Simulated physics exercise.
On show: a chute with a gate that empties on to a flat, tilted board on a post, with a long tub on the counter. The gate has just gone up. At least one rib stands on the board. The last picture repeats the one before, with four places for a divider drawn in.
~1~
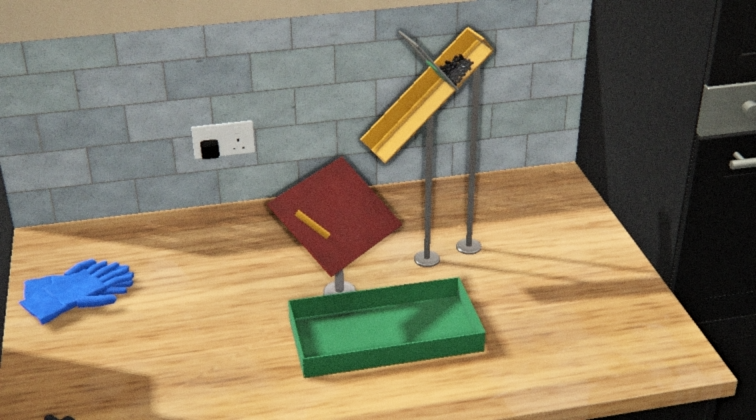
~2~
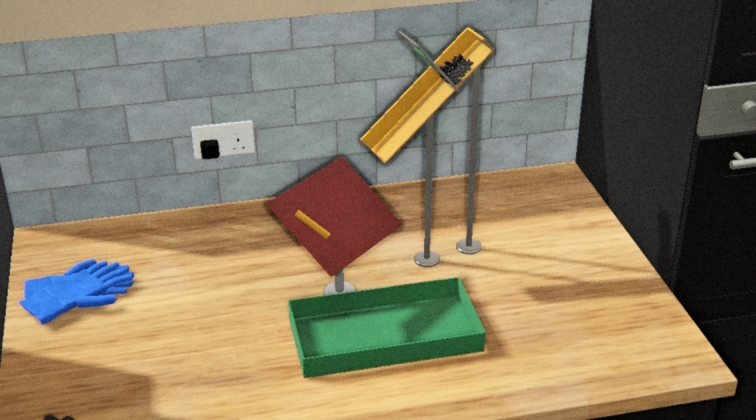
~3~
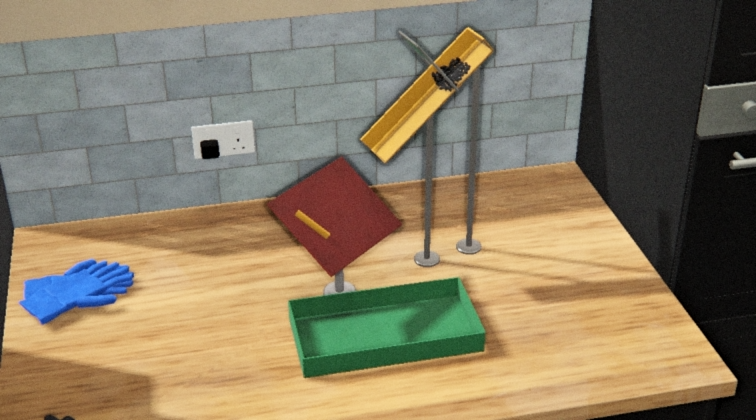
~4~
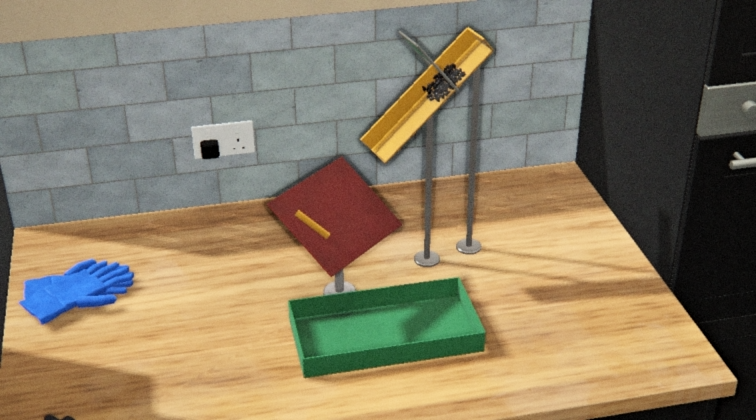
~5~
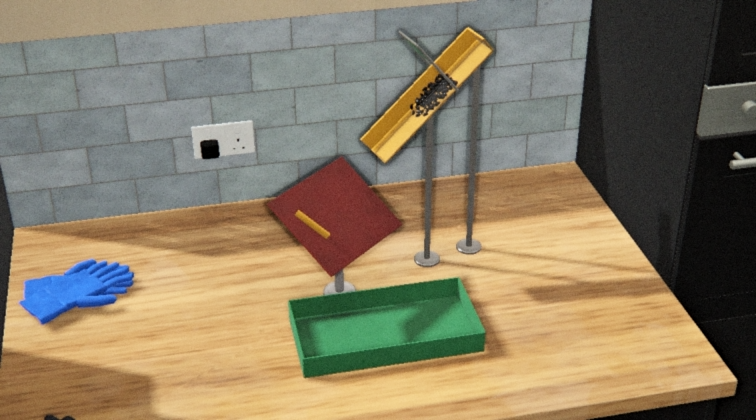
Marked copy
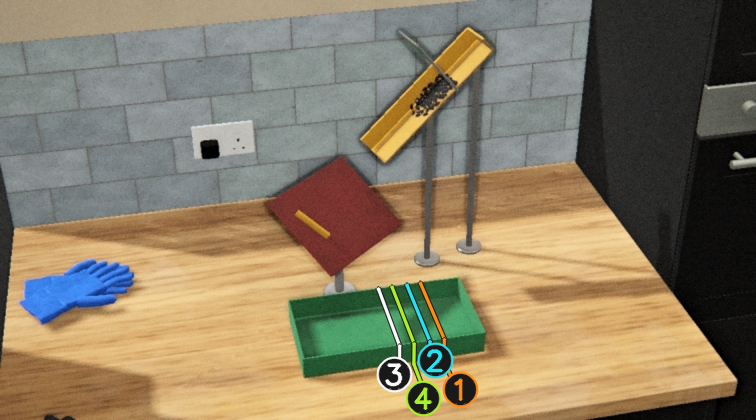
Black beans bunch near the top of a sloping yellow chute on two thin metal stands, above a wooden counter seen from slightly above against a grey-blue tiled wall. Below sit a tilted dark red board with a small yellow rib, a green tub, and blue gloves at left. The beans slide down leftward, spreading to mid-chute, while the camera stays still.
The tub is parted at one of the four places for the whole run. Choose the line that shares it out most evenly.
Line 3.
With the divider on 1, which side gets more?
The left side.
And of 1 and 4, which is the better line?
Here it is line 4.
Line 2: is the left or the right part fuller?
More lands on the left.
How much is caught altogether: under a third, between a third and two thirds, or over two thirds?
Over two thirds.
On the marked copy, line 1 crosses the front rim at (444, 338); line 2 crosses the front rim at (429, 340); line 3 crosses the front rim at (399, 345); line 4 crosses the front rim at (413, 343).
With 1, of what is caught, almost all on the left of the divider, just a few on the right.
With 2, of what is caught, the larger part on the left of the divider, about a tenth on the right.
With 3, of what is caught, roughly two thirds on the left of the divider, roughly a third on the right.
With 4, of what is caught, the larger part on the left of the divider, roughly a quarter on the right.
